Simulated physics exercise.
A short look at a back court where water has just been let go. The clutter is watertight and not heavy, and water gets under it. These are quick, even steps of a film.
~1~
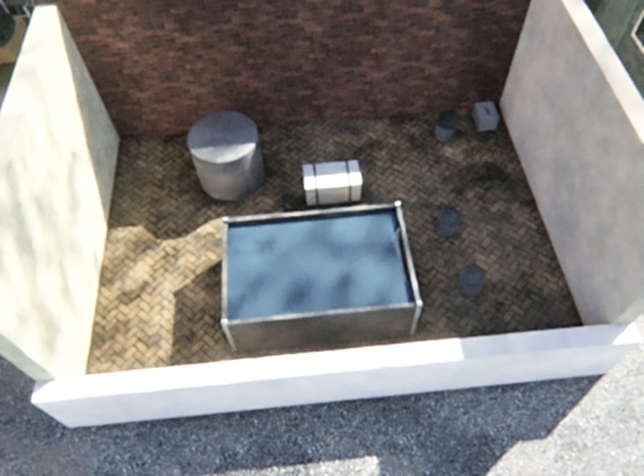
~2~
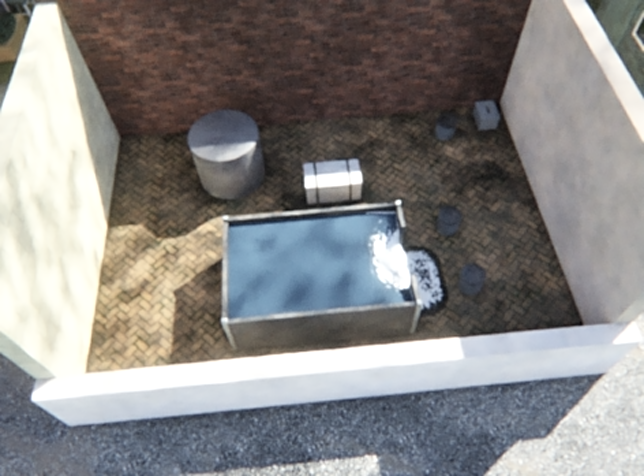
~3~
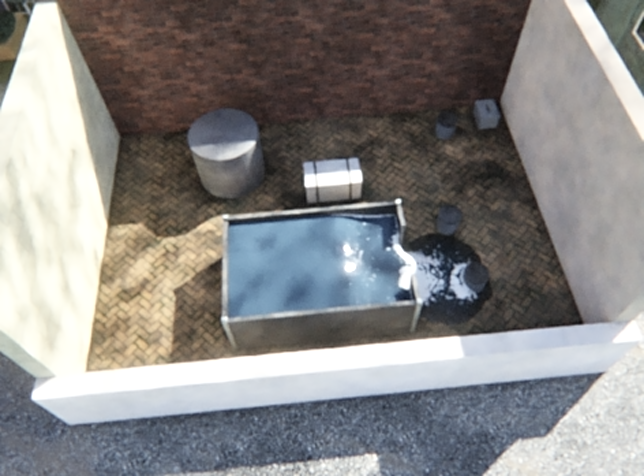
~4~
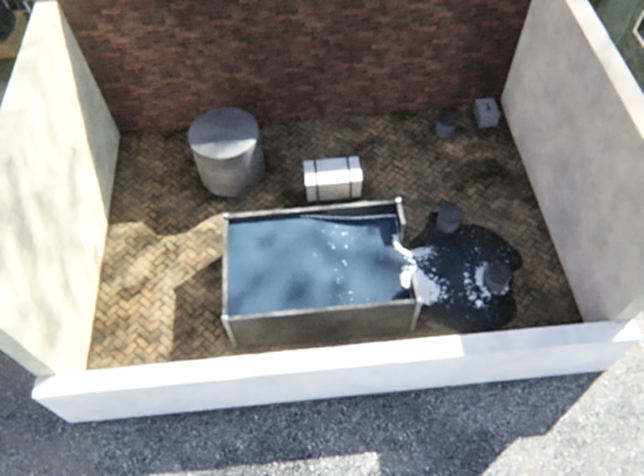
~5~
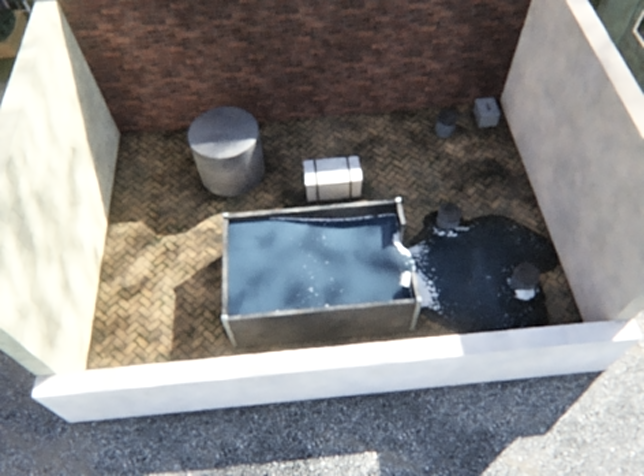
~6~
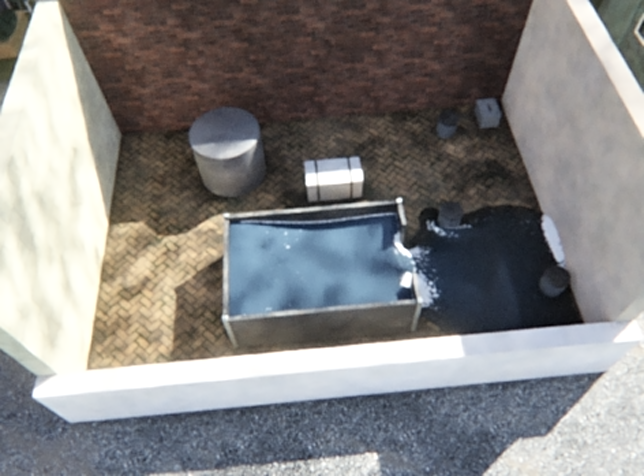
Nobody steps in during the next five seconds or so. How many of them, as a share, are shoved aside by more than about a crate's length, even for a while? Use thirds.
Share: Two thirds or above.
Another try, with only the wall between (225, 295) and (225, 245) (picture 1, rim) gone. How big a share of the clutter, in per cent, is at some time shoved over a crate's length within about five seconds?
Close to 0 %.
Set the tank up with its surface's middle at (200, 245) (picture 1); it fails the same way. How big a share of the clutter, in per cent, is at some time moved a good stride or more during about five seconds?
I make it 80 per cent.
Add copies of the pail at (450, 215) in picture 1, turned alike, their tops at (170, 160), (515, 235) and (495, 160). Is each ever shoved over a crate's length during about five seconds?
In turn: Short of that, moved that far, moved that far.
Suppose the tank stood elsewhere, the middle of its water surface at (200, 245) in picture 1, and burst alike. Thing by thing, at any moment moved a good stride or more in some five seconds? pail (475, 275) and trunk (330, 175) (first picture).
In that order: Shifted that much, short of that.
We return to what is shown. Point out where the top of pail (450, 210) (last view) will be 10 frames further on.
Close to (460, 170).
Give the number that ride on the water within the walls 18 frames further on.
The number is 2.
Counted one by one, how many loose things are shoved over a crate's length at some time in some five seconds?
4 of them.
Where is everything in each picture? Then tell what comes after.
In the first picture, a pail at (473, 275) rests on the ground; a pail at (450, 216), on the bottom; 0 of 5 have shifted.
In the second picture, a pail at (474, 274) rests on the ground; a pail at (450, 215) rests on the ground; 0 of 5 have shifted.
In the third picture, a pail at (477, 273), on the bottom, close to its start; a pail at (450, 214) rests on the ground; 0 of 5 have shifted.
In the fourth picture, a pail at (499, 272), on the bottom, a stride from its start; a pail at (450, 213), on the bottom; 1 of 5 have shifted.
In the fifth picture, a pail at (528, 273), on the bottom, a stride from its start; a pail at (450, 212) rests on the ground; 1 of 5 have shifted.
In the sixth picture, a pail at (558, 276), on the bottom, a stride from its start; a pail at (452, 211), on the bottom, close to its start; 1 of 5 have shifted.
A moment on, 1 of 5 are well off their spots; 1 afloat.
Next, 2 of 5 are well off their spots; 2 afloat.
Later, 4 of 5 are well off their spots; 2 afloat.
In the end, 4 of 5 are well off their spots, and 4 have been at some point; 2 afloat.
